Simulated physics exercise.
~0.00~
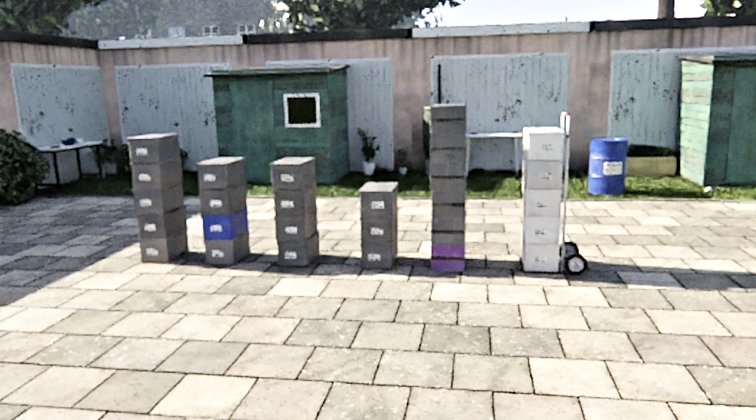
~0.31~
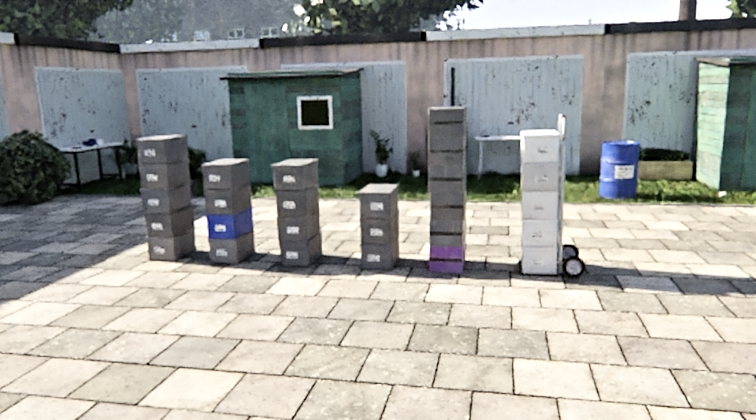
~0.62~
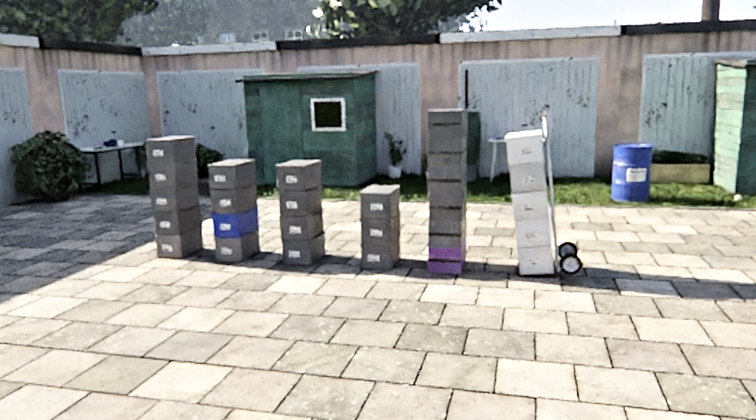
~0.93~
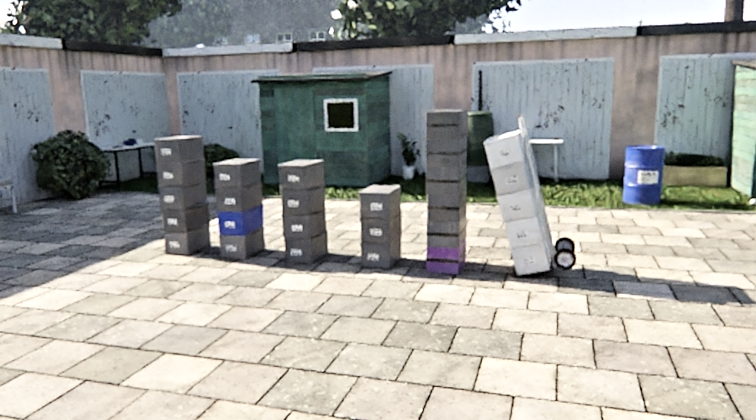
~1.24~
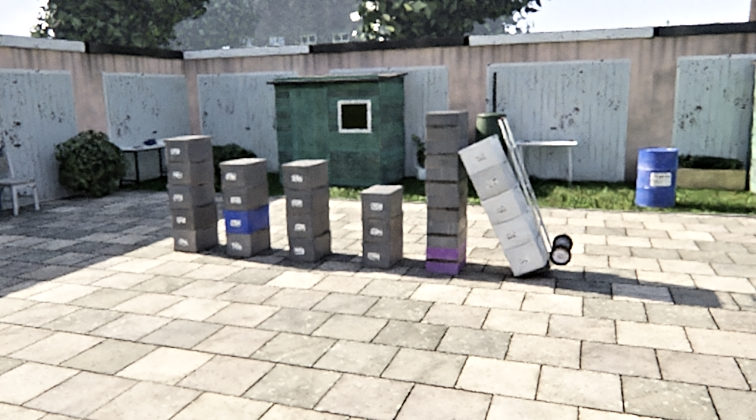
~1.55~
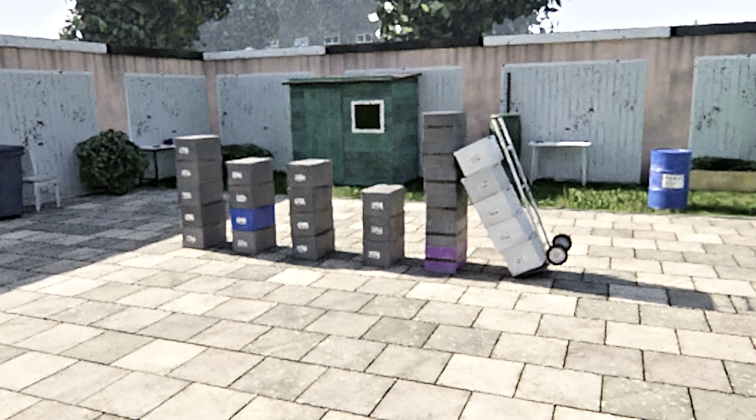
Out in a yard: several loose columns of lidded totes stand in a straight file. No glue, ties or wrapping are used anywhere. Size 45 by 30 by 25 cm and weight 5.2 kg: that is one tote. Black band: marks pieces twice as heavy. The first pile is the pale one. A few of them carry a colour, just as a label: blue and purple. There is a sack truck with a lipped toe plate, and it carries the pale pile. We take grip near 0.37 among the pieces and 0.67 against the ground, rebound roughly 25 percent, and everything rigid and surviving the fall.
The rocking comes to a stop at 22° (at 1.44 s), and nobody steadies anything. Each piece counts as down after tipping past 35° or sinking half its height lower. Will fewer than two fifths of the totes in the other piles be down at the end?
Yes.
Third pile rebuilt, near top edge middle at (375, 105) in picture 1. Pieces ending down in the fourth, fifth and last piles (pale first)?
Counts down - fourth: 0; fifth: 0; last: 0.
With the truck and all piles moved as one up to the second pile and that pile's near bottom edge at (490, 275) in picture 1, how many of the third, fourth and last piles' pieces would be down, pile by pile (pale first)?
Pile by pile, third 0, fourth 0, last 0.
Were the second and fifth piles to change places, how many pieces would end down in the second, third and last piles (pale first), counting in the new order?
After the swap, the second pile would have 4 down, the third 3 and the last 0.
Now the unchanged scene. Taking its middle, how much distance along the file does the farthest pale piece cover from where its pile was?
Roughly 50 cm.
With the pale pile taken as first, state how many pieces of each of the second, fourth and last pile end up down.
Pile by pile: Second 0, fourth 0, last 0.
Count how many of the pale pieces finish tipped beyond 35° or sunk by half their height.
The answer is 0 of the pale ones.
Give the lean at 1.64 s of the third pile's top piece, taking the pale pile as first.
That piece is at some 0°.
Around 1.64 s, 0 of the pale pile down; none of the 22 other totes down, 1 disturbed.
Around 2.38 s, 0 of the pale pile down; none of the 22 other totes down, 2 disturbed.
Finally (2.5 s), 0 of the pale pile down; none of the 22 other totes down, 2 disturbed; purple tote unmoved; blue tote unmoved. That is 0 per cent. Seen by the last camera, middles, purple tote near (447, 254), blue tote near (254, 216).
